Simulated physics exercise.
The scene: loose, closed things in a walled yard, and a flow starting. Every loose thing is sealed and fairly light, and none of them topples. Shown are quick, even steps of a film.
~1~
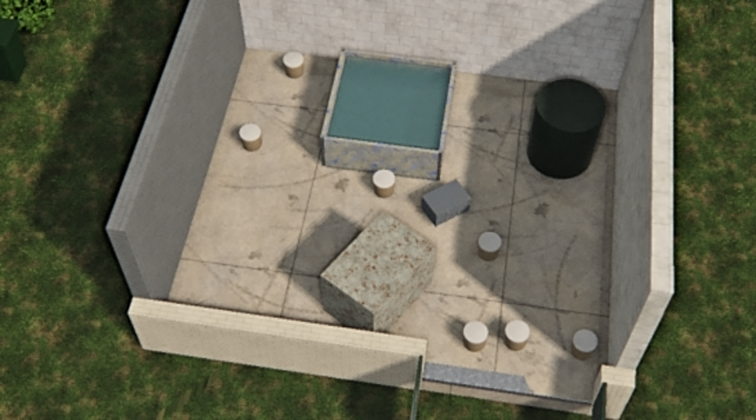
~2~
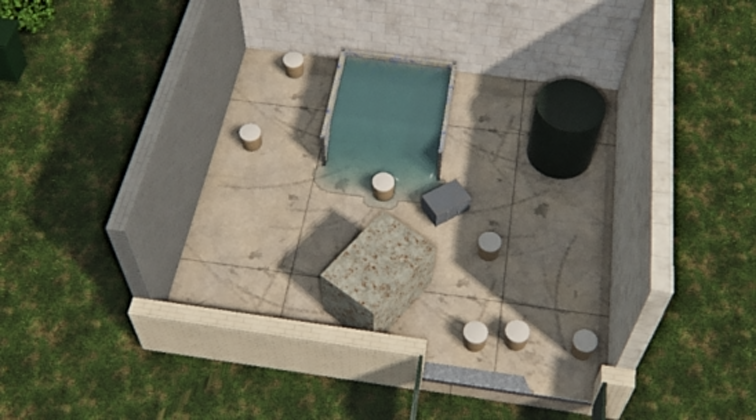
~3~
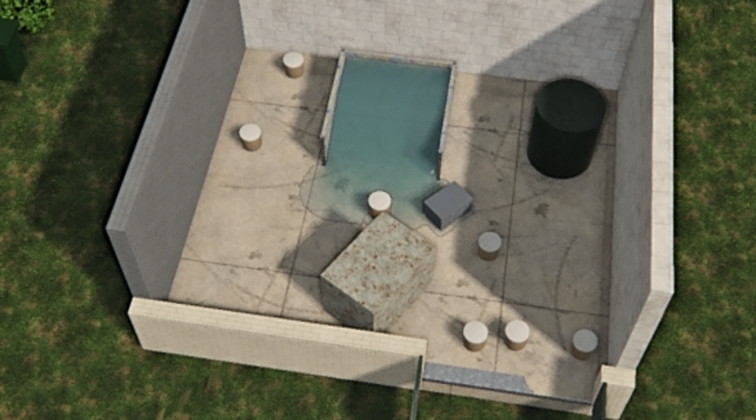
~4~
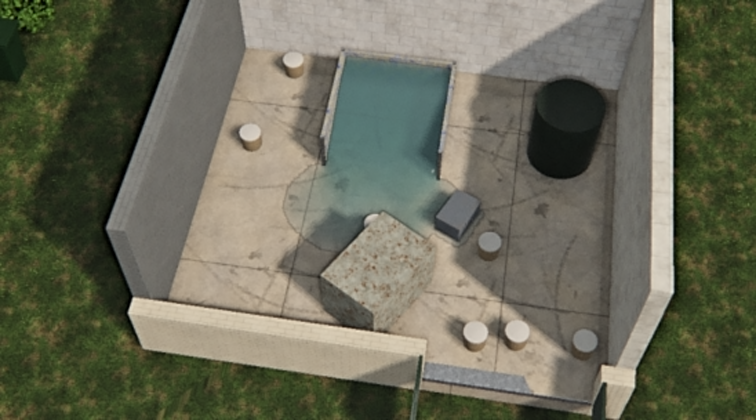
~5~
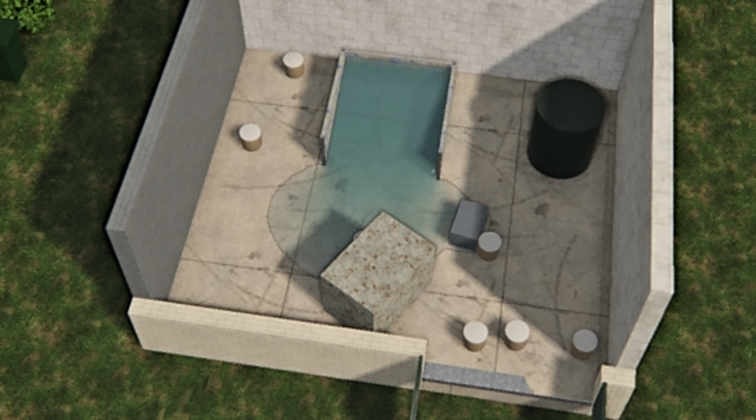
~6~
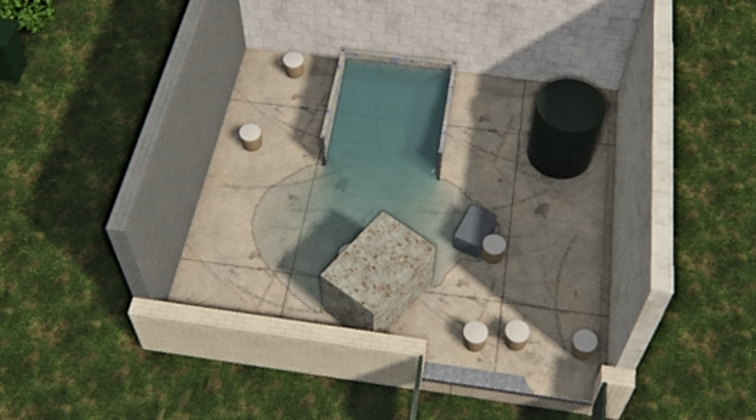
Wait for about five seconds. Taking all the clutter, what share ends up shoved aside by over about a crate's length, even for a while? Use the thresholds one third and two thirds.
I'd put it at two thirds or higher.
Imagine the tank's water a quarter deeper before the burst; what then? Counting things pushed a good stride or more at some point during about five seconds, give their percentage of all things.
Roughly 90 %.
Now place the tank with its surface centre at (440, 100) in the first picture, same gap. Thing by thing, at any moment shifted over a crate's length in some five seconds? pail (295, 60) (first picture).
Lab note - finding: Distance not reached.
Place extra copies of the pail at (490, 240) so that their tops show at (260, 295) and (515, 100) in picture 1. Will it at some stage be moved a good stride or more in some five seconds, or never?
The first did it, and the other came up short.
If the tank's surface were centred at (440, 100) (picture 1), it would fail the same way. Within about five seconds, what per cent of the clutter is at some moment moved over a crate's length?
Roughly 90 per cent.
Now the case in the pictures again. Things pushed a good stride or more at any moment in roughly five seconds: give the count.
So that is 7.
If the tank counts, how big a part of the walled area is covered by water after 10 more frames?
I'd say around 55 in a hundred.
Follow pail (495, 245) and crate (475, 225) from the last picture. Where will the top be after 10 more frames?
The first should be near (557, 262), the second near (525, 238).
A moment on, 2 of 8 are well off their spots; 1 afloat.
Next, 5 of 8 are well off their spots; 1 afloat.
Later, 6 of 8 are well off their spots; 2 afloat.
In the end, 7 of 8 are well off their spots, and 7 have been at some point; 4 afloat.
